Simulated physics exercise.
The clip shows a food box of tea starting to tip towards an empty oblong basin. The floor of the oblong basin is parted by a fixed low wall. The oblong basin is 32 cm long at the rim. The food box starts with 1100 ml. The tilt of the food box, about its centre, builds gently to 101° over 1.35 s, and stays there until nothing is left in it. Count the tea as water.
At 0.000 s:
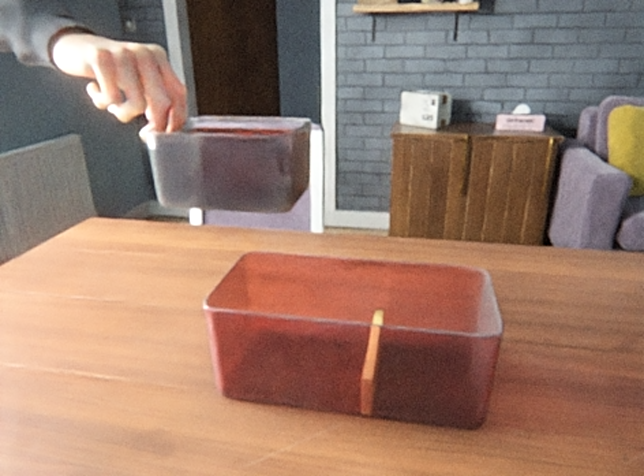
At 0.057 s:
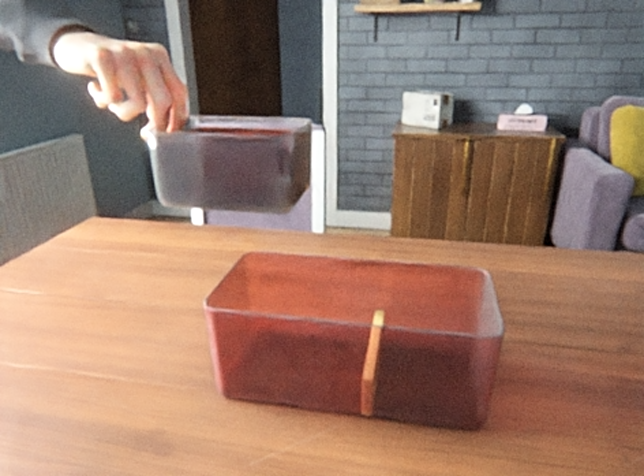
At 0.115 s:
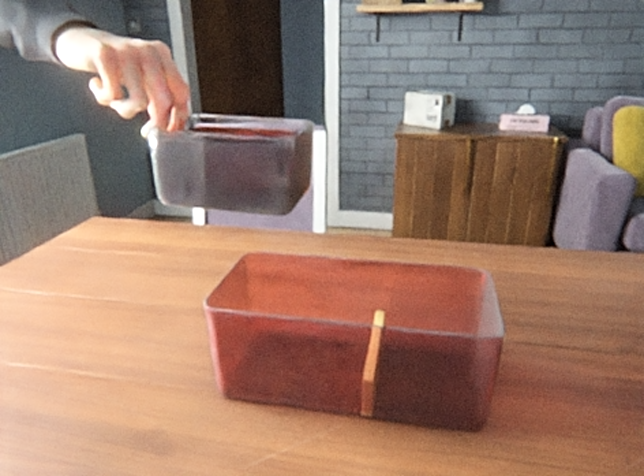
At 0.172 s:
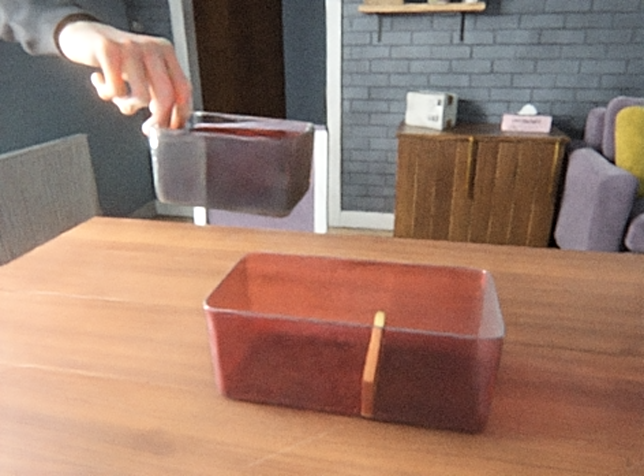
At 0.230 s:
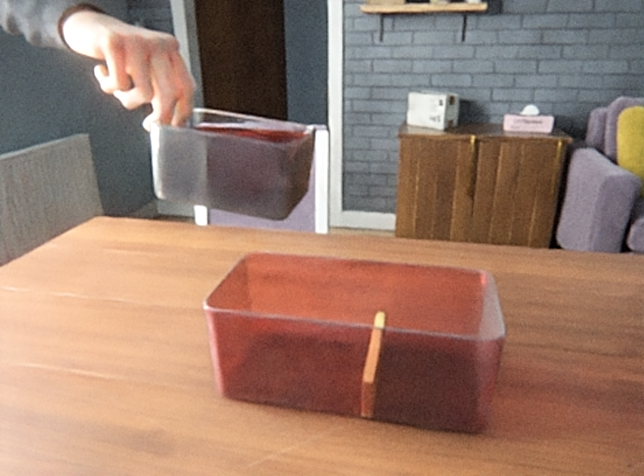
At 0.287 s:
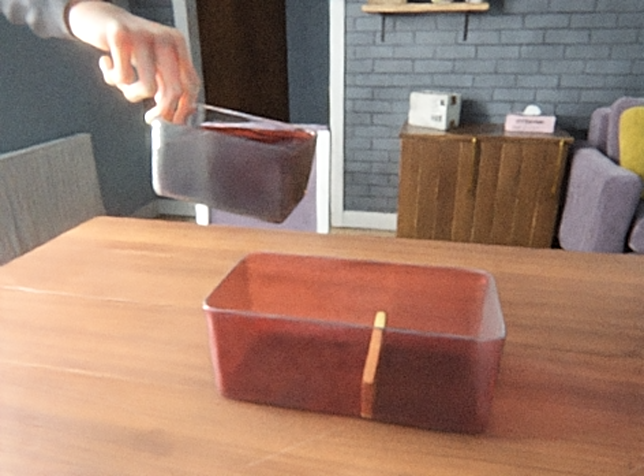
To begin with, a hand at the upper left holds a clear food box of dark reddish tea level above a wooden table, behind an empty reddish oblong basin with an upright divider. The hand then gradually tilts the box slightly, its right side dipping lower while the basin stays still.
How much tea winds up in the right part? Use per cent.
About 53 per cent.
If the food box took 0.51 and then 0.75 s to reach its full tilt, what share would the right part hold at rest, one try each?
In turn about 20 and 35 per cent.
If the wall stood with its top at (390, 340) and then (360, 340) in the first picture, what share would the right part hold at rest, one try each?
First 25, then 65 per cent.
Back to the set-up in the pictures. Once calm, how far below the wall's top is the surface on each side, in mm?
Left about 32 mm, right about 18 mm.
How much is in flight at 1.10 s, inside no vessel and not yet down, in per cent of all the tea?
Some 6 per cent.
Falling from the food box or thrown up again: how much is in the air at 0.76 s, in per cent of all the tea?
About 30 per cent.
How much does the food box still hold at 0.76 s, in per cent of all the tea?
About 54 per cent.
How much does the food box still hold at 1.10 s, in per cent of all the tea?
Near 12 in a hundred.
By 0.76 s the tilt is 60° and 54 per cent is still to pour, 5 is left of the wall and 11 right of it.
By 1.10 s the tilt is 93° and 12 per cent is still to pour, 27 is left of the wall and 53 right of it.
By 1.46 s the tilt is 101° and 1 per cent is still to pour, 42 is left of the wall and 53 right of it.
By 1.85 s the tilt is 101° and 0 per cent is still to pour, 44 is left of the wall and 53 right of it.
At rest 44 per cent lies left of the wall, 53 right of it and 3 outside.
